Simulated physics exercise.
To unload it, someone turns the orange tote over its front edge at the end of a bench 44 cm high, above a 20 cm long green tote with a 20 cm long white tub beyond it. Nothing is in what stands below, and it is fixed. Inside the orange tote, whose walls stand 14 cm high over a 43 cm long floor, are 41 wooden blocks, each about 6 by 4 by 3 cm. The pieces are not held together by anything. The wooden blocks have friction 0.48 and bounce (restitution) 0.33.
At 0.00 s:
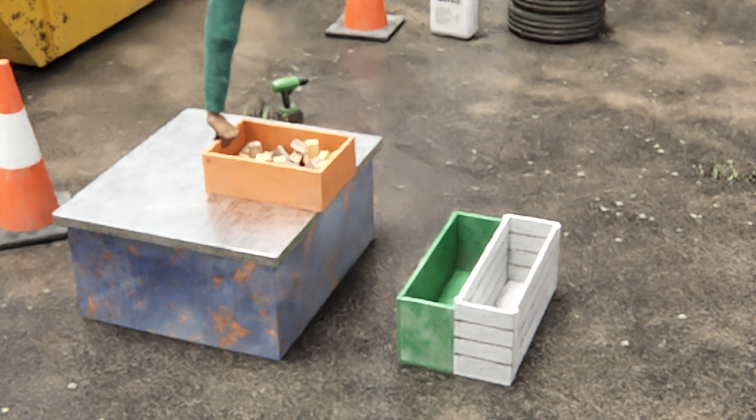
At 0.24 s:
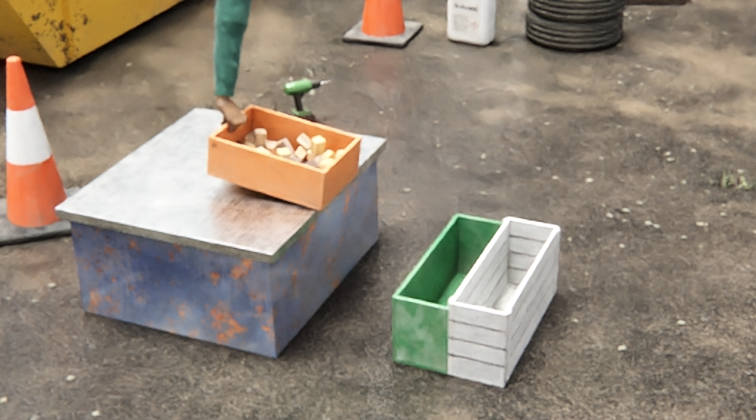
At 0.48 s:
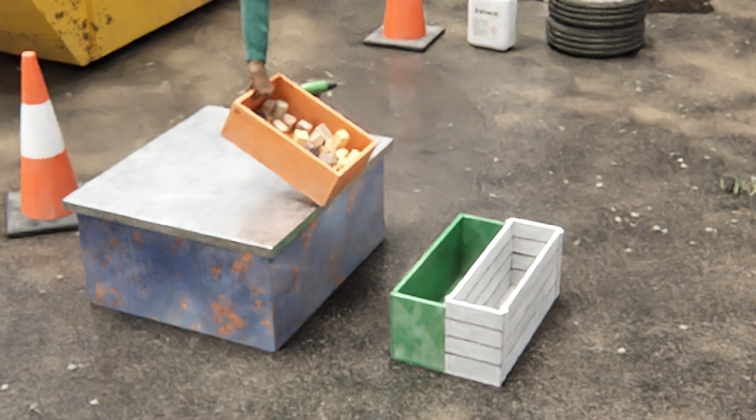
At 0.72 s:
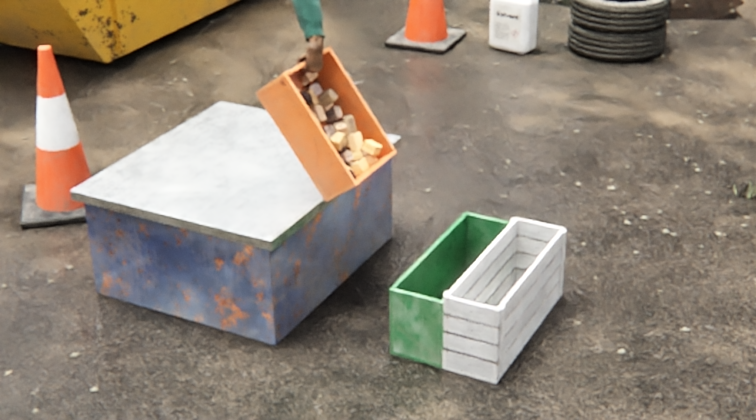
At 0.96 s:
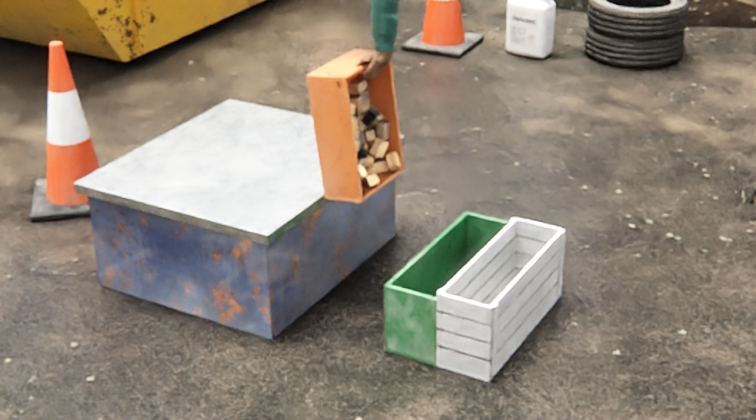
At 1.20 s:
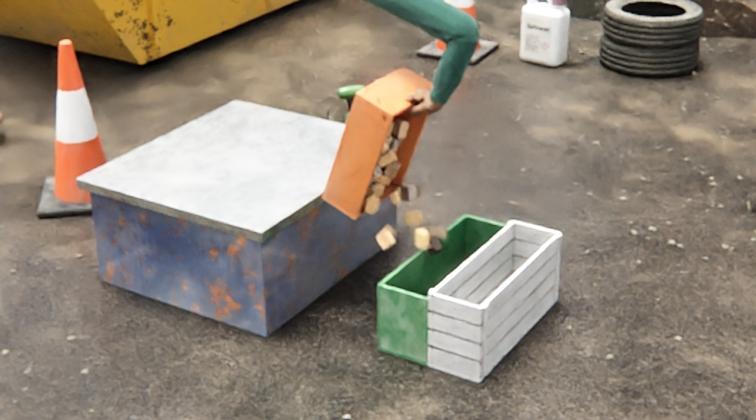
In a work yard, a gloved hand tilts an orange tote and wooden blocks tumble out.
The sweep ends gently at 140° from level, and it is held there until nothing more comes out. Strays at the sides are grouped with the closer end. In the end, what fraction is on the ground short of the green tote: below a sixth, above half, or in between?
My bet is the greater part of them end up on the ground short of the green tote.
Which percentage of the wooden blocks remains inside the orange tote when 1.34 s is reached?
That works out to some 60 percent of it.
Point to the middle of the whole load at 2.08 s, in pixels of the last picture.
Look around pixel (402, 298).
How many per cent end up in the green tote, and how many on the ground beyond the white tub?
Roughly 20 and 0 per cent.
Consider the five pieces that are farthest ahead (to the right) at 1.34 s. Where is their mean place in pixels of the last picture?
Pixel (443, 282), give or take.
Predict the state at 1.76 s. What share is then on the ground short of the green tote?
Close to 70 in a hundred.
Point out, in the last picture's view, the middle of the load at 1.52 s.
Around (404, 266).
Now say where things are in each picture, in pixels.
In the first picture (each is followed by its nearest rim corner in this view; the camera moves round a little), orange tote, (318, 171); white tub, (510, 312); 0° from level; none out.
In the second picture, orange tote, (322, 171); 7° from level.
In the third picture, orange tote, (337, 173); 27° from level.
In the fourth picture, orange tote, (355, 182); 54° from level.
In the fifth picture, orange tote, (362, 199); 83° from level.
In the sixth picture, orange tote, (358, 217); white tub, (479, 307); 110° from level; 9 out, the lowest block at (433, 246).
After 1.34 s, tilt 123°; 24 still in the orange tote, 3 in the green tote, 4 on the ground short of the green tote and 10 in the air.
After 1.52 s, tilt 135°; 6 still in the orange tote, 7 in the green tote, 11 on the ground short of the green tote and 17 in the air.
After 1.76 s, tilt 140°; 8 in the green tote, 29 on the ground short of the green tote and 4 in the air.
When it is over (at 2.08 s), 8 in the green tote and 33 on the ground short of the green tote. Asked share, 33 of 41, 80 per cent.
